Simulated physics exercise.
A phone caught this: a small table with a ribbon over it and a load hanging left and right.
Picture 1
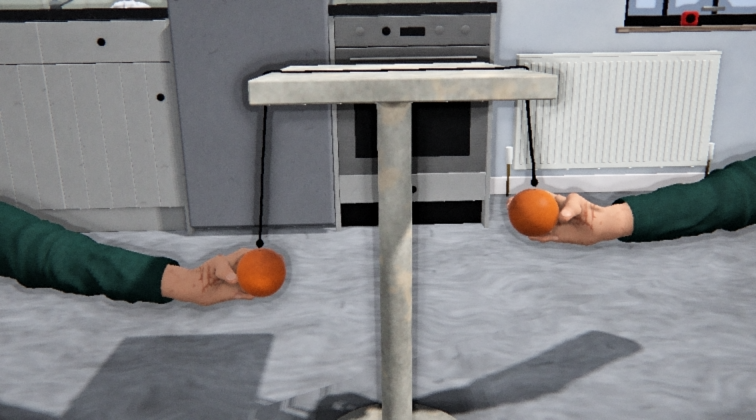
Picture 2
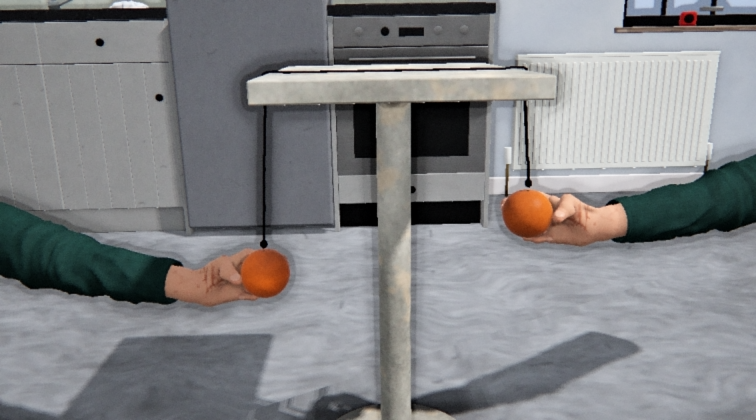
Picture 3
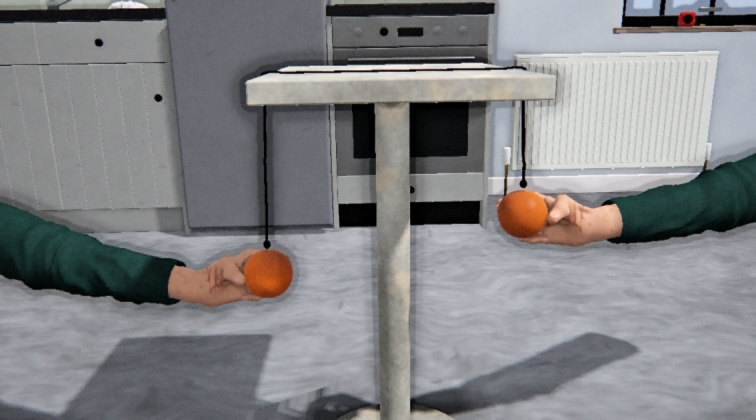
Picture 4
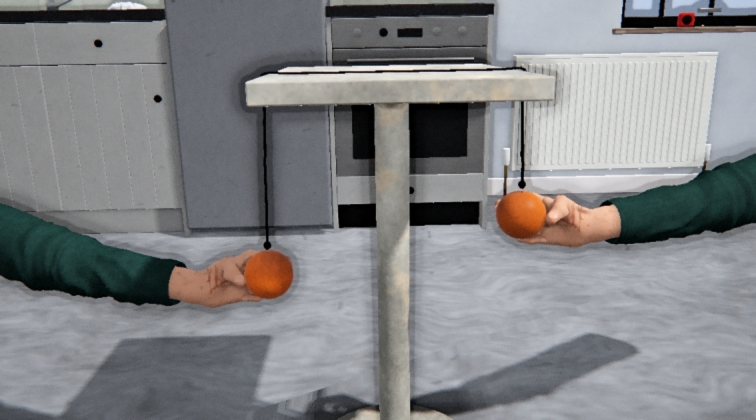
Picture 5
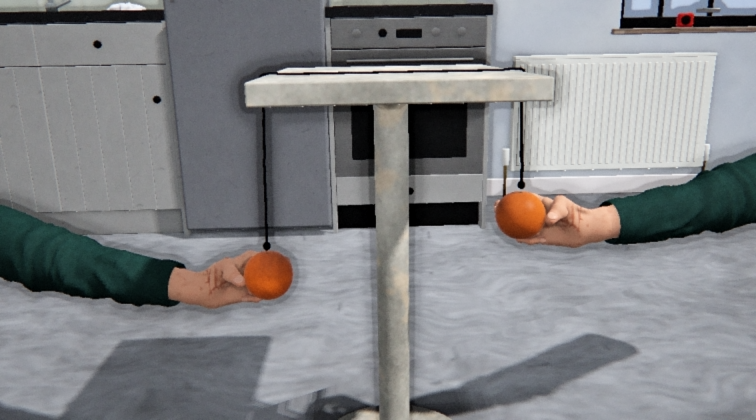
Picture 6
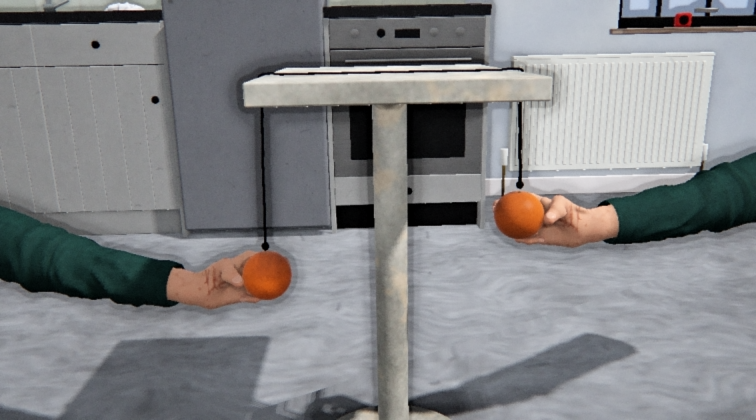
Kitchen, two hands holding oranges beneath black ribbon ends over a small table, the right orange shifting slightly left, then staying nearly still.
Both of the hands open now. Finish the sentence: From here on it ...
From here on it stays motionless.
Then, 0.34 s later than the last view, left orange where it was near (274, 274); right orange where it was near (513, 214).
Then, 0.90 s later than the last view, left orange where it was near (272, 274); right orange where it was near (518, 214).
Then, 1.46 s later than the last view, left orange where it was near (275, 274); right orange where it was near (511, 214).
Finally, left orange where it was near (277, 274); right orange where it was near (518, 214). The ribbon keeps its balance.
